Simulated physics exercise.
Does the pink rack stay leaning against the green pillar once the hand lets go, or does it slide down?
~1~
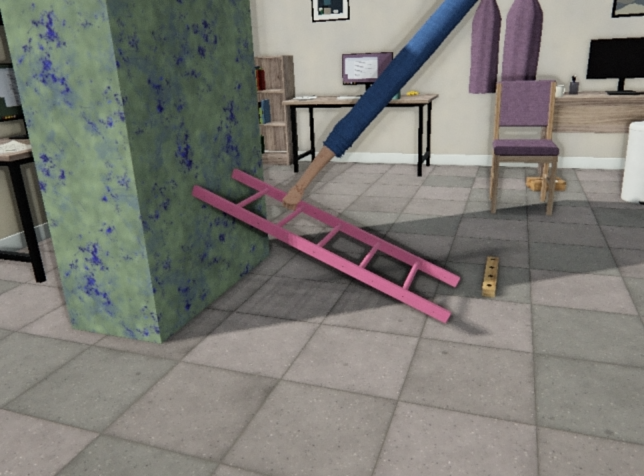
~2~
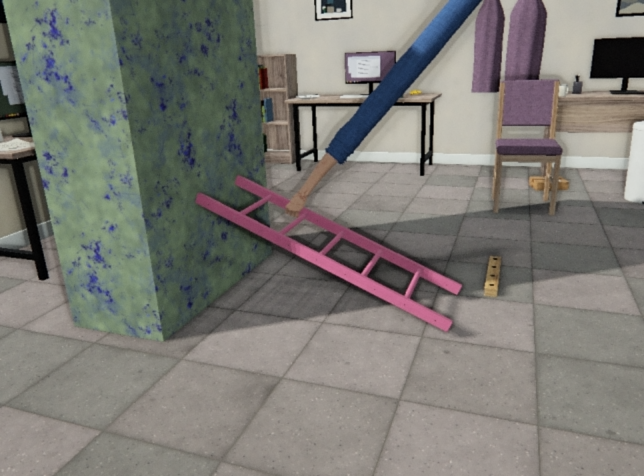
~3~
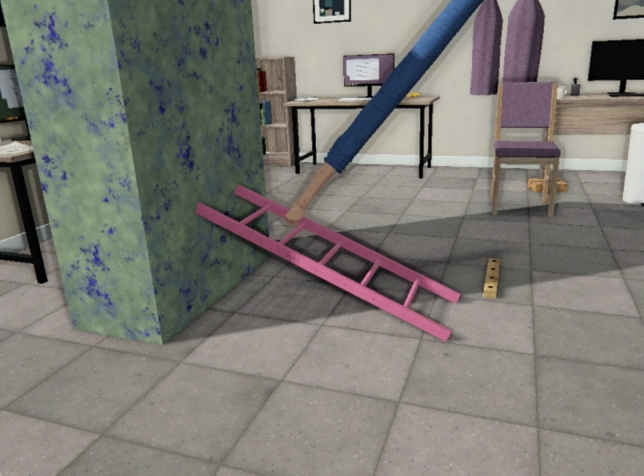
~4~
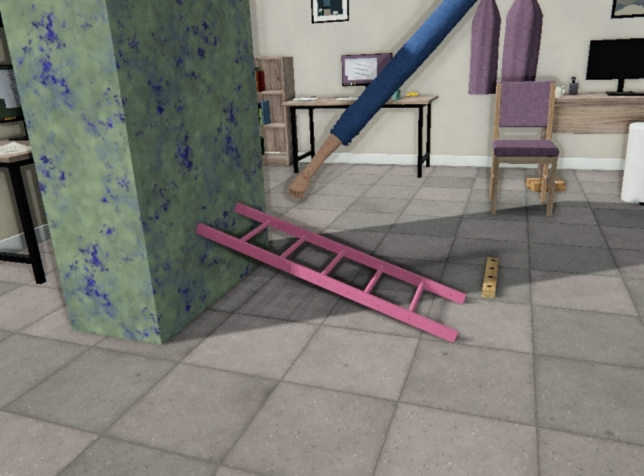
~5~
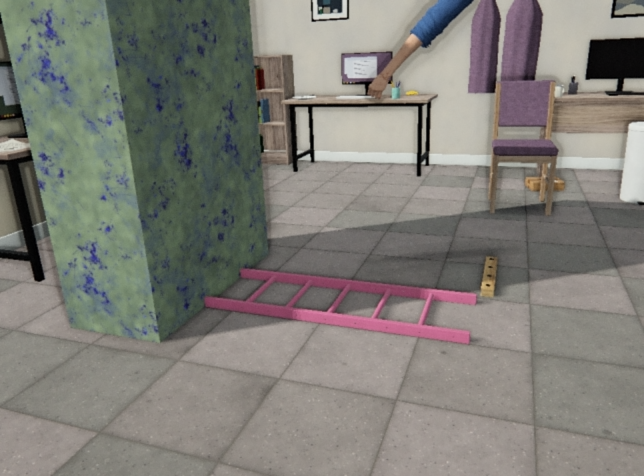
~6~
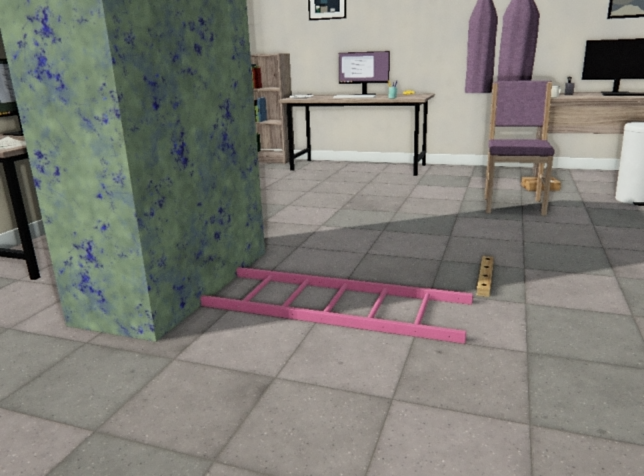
The pink rack slides down. Its feet slip outward across the tiles and it ends up lying flat on the floor.
Pink ladder-like rack slipping down a mottled green pillar as a hand lets go and withdraws, ending flat on the floor.
